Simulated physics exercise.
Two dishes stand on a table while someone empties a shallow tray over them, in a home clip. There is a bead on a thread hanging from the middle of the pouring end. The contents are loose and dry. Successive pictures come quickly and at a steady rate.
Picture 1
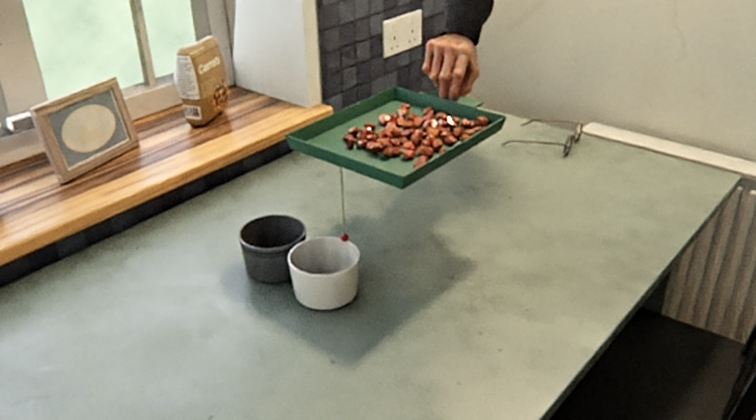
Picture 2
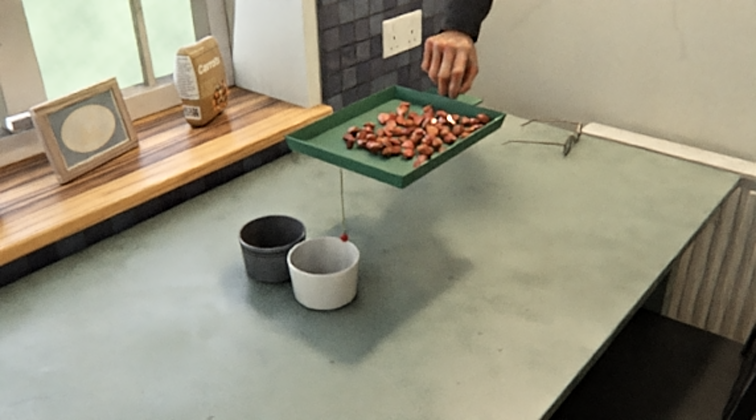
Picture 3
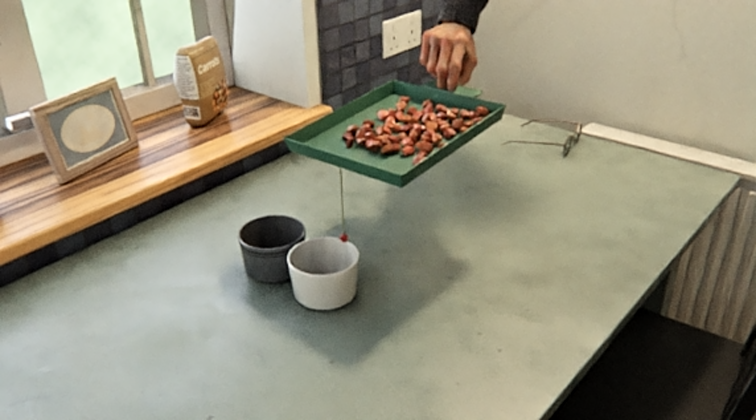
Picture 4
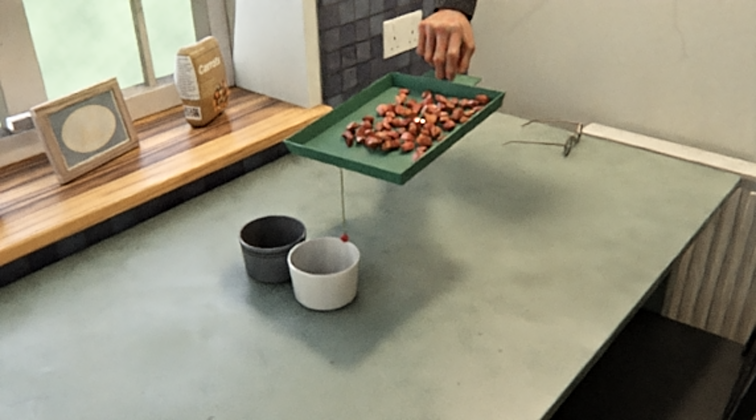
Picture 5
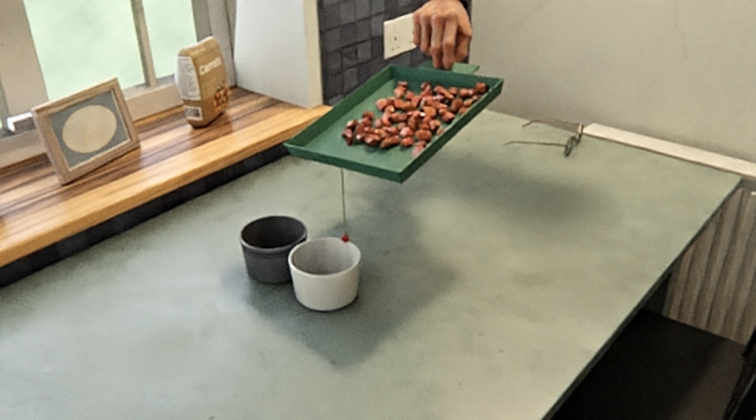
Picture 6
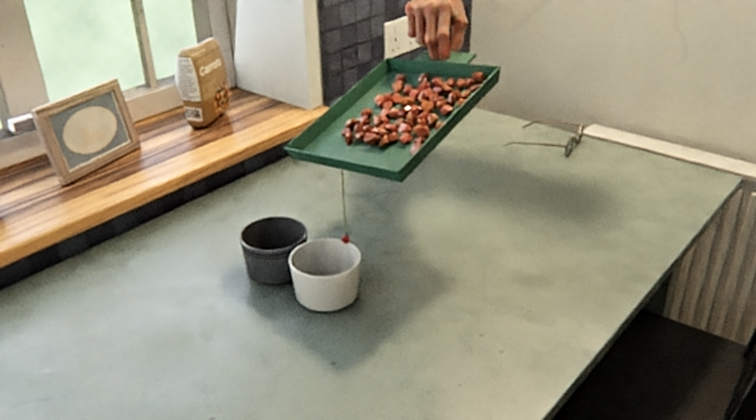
A hand gradually tilts a green tray of reddish-brown pieces above two small dishes.
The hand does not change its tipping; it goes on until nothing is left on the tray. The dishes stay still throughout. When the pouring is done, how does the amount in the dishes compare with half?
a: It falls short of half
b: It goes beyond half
Option b: It goes beyond half.
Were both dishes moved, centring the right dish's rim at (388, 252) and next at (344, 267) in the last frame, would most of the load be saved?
Well, a minority share the first time and a majority share the next.
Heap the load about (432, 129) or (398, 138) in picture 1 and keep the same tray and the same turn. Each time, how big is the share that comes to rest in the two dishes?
Try 1: 80 %; try 2: 80 %.
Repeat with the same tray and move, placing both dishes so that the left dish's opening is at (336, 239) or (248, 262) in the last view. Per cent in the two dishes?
Some 20 percent in the first case, 0 percent in the second.
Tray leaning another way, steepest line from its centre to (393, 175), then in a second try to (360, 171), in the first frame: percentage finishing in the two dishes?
About 0 %, then 20 %.
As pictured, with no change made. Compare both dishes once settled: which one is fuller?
More finishes in the dish at left.
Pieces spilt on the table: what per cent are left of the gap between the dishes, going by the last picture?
Close to 50 in a hundred.
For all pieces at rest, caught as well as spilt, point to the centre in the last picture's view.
Once it all stops, the middle lies near (283, 262).
Shortly afterwards, tray tipped steeply; all but a few on the tray; a little in the air.
Next, tray tipped past a quarter turn; near a quarter on the tray; a little in the right dish; near half in the left dish; a little outside both; a little in the air.
Some moments later, tray tipped past a quarter turn; near a quarter in the right dish; near two thirds in the left dish; near a quarter outside both.
In the end, tray tipped past a quarter turn; near a quarter in the right dish; near two thirds in the left dish; near a quarter outside both.
